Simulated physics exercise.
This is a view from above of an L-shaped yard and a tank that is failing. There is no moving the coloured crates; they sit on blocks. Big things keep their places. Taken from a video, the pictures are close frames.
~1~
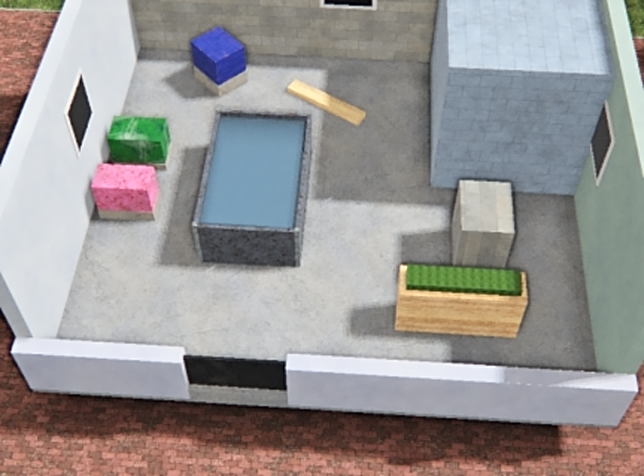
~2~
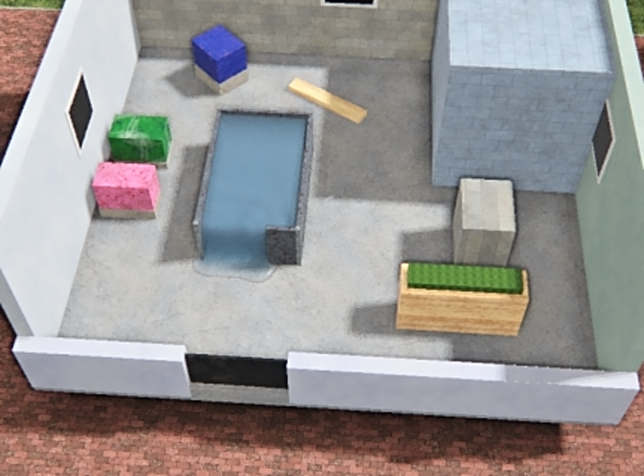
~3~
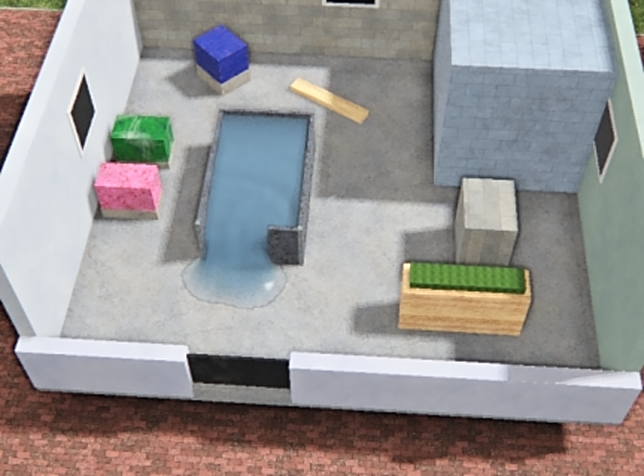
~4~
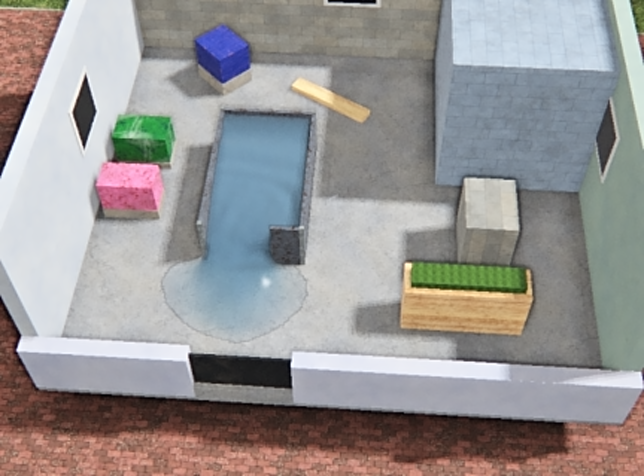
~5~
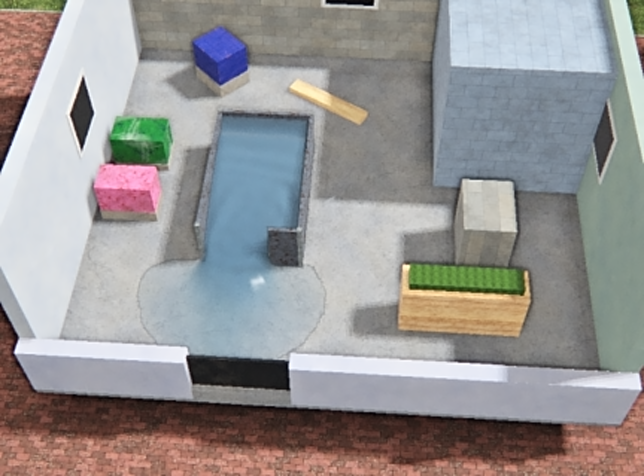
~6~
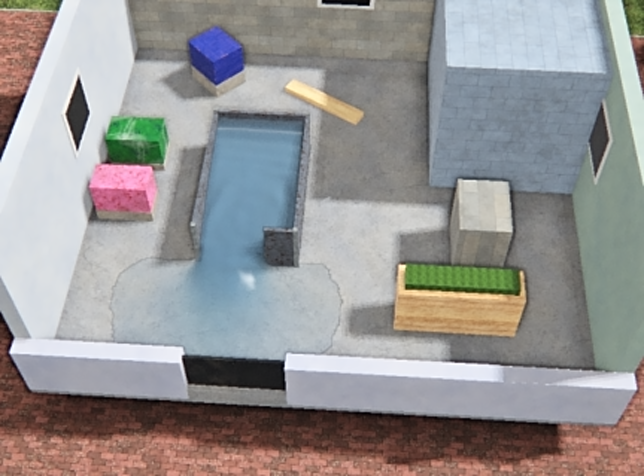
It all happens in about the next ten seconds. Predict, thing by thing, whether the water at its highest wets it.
The pink crate is wetted. The blue crate is not wetted. The green crate is not wetted.
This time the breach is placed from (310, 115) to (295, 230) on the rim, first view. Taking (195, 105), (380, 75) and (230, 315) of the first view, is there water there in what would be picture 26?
Obs. 1: Moisture-free; obs. 2: Sodden; obs. 3: Moisture-free.
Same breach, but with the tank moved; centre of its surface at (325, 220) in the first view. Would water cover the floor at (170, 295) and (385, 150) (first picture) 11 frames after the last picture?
Taking the spots in order: Swamped, bare.
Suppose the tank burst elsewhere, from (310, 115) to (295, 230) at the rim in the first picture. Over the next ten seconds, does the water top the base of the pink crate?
As far as I can tell, the pink crate stays clear.
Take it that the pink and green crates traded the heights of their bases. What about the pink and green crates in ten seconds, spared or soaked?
In that case the pink one is flooded and the green one is left dry.
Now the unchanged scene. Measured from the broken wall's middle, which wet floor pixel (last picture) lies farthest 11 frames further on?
The front should reach about (558, 397).
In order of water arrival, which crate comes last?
Pick: The blue-painted one.
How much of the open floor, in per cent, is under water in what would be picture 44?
Roughly 75 per cent.
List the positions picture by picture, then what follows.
The first frame shows still water in the open tank at (256, 171).
In the second frame, the front is at (197, 261), out from the gap at (236, 249).
In the third frame, the front is at (268, 298), out from the gap at (238, 250).
In the fourth frame, water pours out at (240, 250) and has run to (240, 338).
In the fifth frame, the front is at a hidden place, out from the gap at (237, 252).
In the sixth frame, the front is at a hidden place, out from the gap at (233, 252).
A moment on, water covers 20 % of the floor; the pink crate not reached, the blue crate not reached, the green crate not reached.
Next, water covers 25 % of the floor; the pink crate not reached, the blue crate not reached, the green crate not reached.
Then, water covers 45 % of the floor; the pink crate water round its plinth, the blue crate not reached, the green crate water round its plinth.
Later, water covers 75 % of the floor; the pink crate water round its plinth, the blue crate water round its plinth, the green crate water round its plinth.
In the end, water covers 95 % of the floor; the pink crate was topped, the blue crate stayed above the water, the green crate stayed above the water.
